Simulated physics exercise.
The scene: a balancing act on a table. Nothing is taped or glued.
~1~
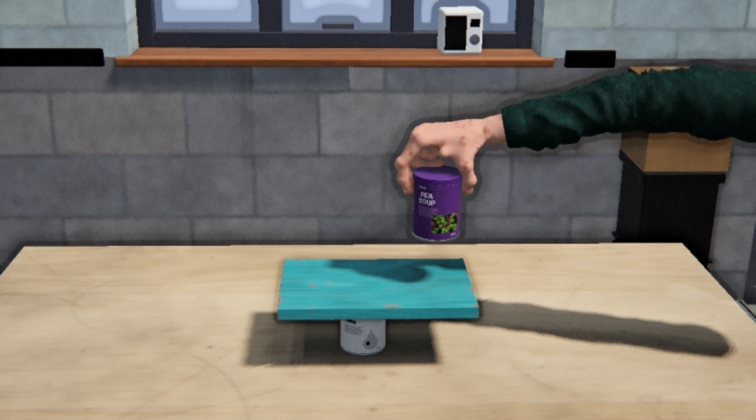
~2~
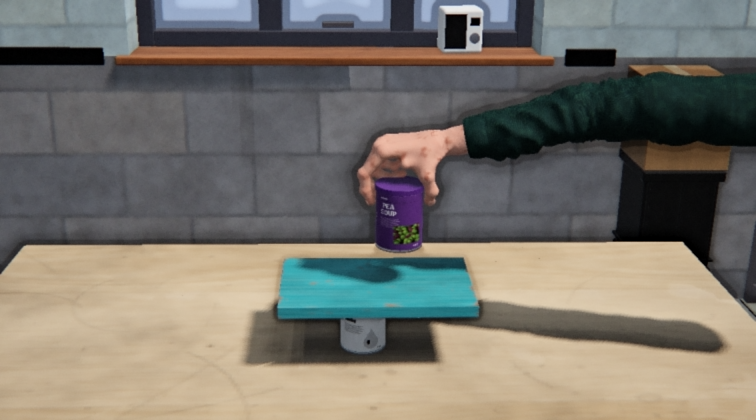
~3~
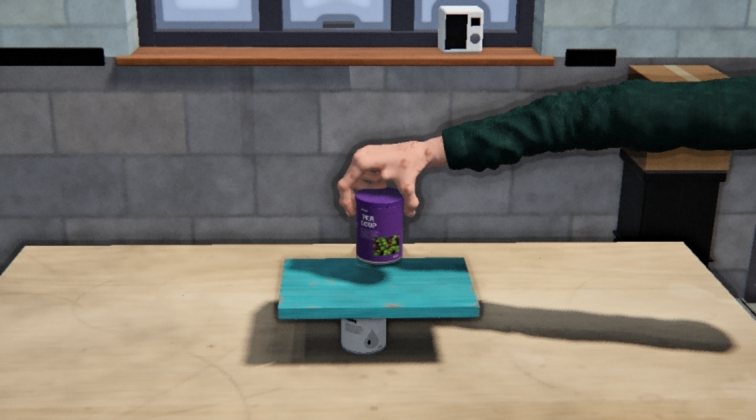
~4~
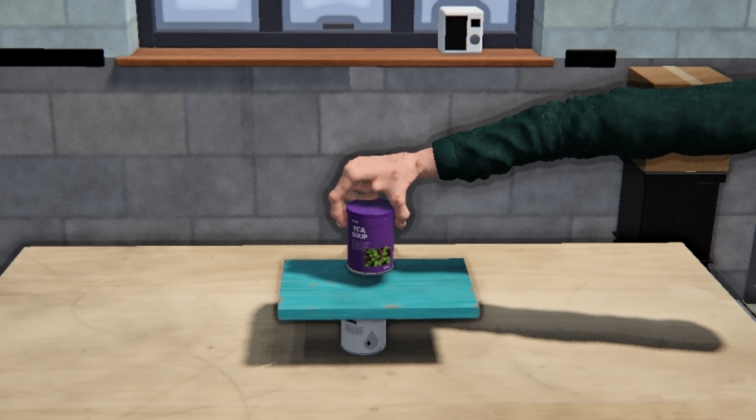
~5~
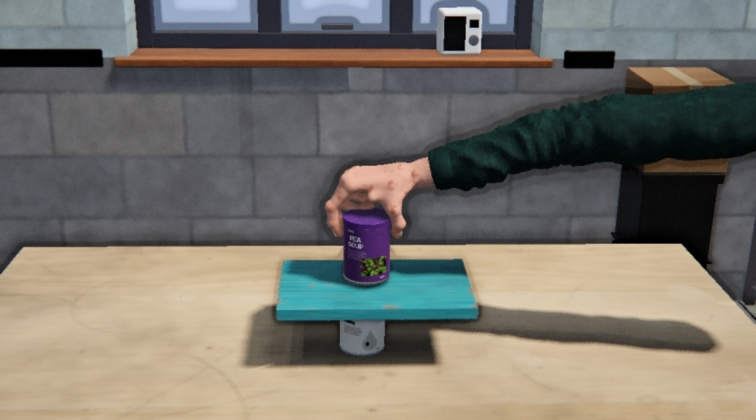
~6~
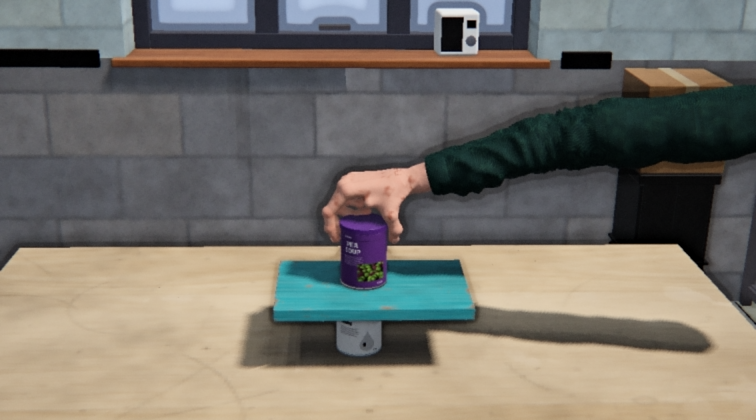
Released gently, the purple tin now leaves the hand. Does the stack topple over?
The stack is left undisturbed.
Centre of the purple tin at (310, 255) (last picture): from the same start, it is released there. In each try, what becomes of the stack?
After that, it remains intact.
Then, 0.70 s later than the last frame, all is still.
Then, 1.70 s later than the last frame, purple tin resting near (364, 252).
When it is over, all 3 as before. End places, in pixels of the last picture, purple tin near (364, 252). The stack holds.
